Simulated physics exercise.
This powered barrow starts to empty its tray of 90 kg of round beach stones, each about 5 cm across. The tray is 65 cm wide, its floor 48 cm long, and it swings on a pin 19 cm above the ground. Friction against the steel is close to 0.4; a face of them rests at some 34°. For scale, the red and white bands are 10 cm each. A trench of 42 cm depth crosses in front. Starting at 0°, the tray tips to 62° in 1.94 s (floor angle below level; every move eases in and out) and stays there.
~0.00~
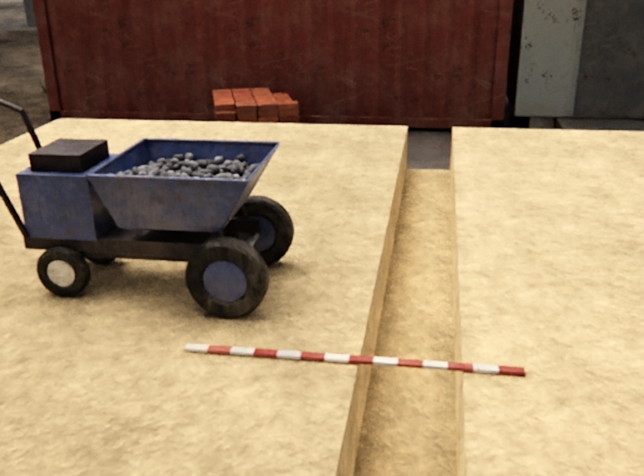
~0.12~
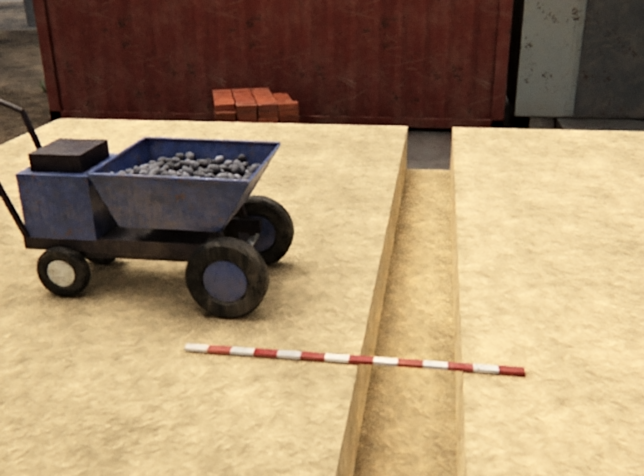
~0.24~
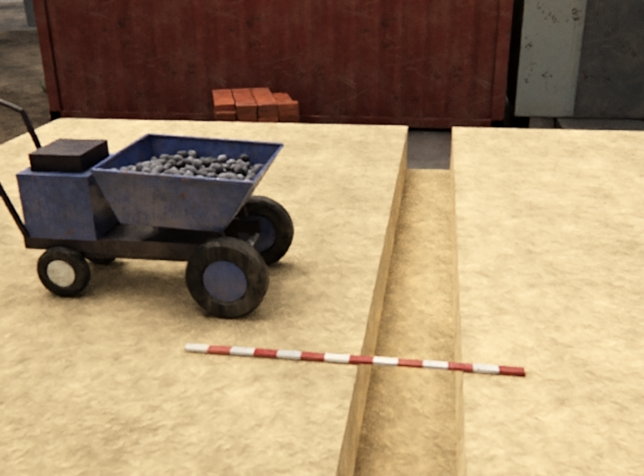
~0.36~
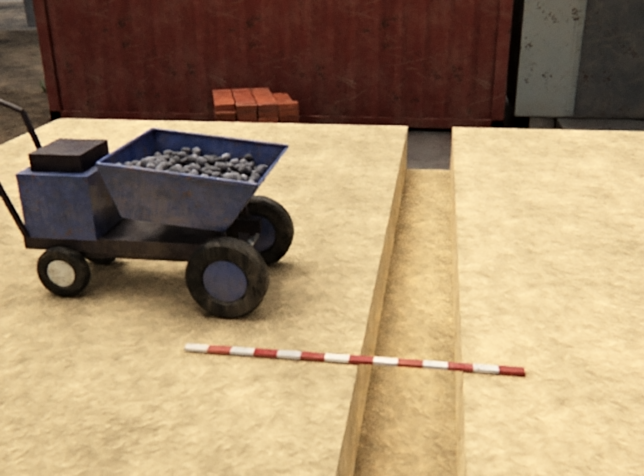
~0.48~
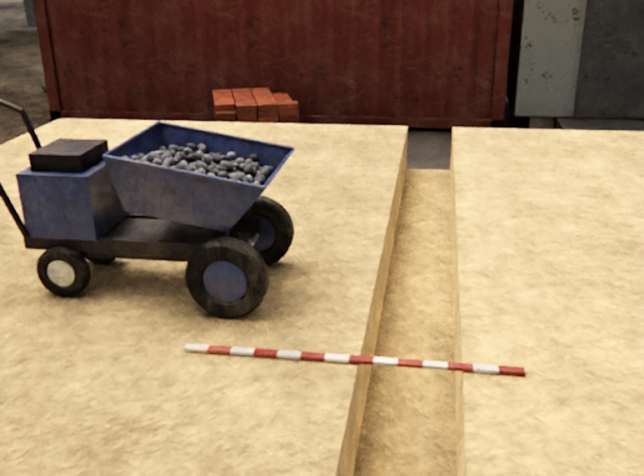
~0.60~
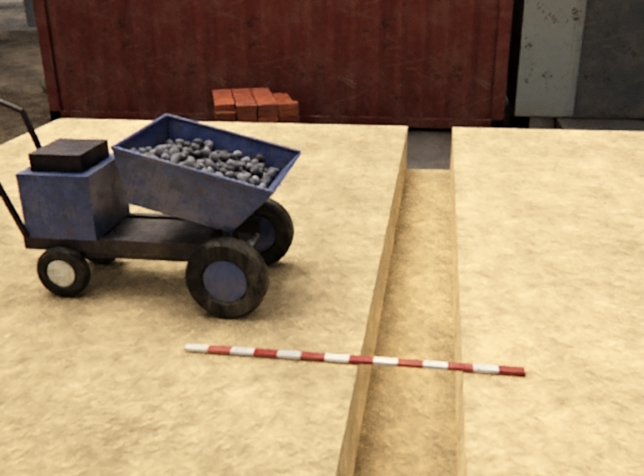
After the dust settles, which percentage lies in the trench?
About 53 per cent.
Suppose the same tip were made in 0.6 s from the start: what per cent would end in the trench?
Then about 65 per cent.
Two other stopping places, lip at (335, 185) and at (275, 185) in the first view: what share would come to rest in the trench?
Near 55 per cent from the first place, 75 from the second.
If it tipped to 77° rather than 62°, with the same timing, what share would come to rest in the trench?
Then about 90 per cent.
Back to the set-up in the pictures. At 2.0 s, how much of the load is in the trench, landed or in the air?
Some 15 per cent.
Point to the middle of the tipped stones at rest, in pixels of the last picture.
Near (402, 362).
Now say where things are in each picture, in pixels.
The tray is at 0°, its lip at (247, 182); the top of the load is at (187, 165), in the first frame.
The tray is at 1°, its lip at (248, 182); the top of the load is at (183, 166); the stones move at 0.1 m/s on average, in the second frame.
The tray is at 3°, its lip at (252, 183); the top of the load is at (178, 164); the stones move at 0.2 m/s on average, in the third frame.
The tray is at 6°, its lip at (257, 185); the top of the load is at (175, 161); the stones move at 0.2 m/s on average, in the fourth frame.
Lip at (264, 189), floor tilted 10°, highest stones at (179, 155); the stones move at 0.3 m/s on average, in the fifth frame.
The tray is at 14°, its lip at (273, 193); the top of the load is at (174, 149); the stones move at 0.3 m/s on average, in the sixth frame.
After 1.5 s the floor is at 52°; 100 % in the tray; the foremost stones are at (327, 228).
After 2.0 s the floor is at 62°; 72 % in the tray, 13 % short of the trench, 15 % in the trench; the foremost stones are at (437, 368).
After 2.4 s the floor is at 62°; 50 % in the tray, 17 % short of the trench, 33 % in the trench; the foremost stones are at (451, 374).
After 4.3 s the floor is at 62°; 27 % in the tray, 20 % short of the trench, 53 % in the trench; the foremost stones are at (451, 386).
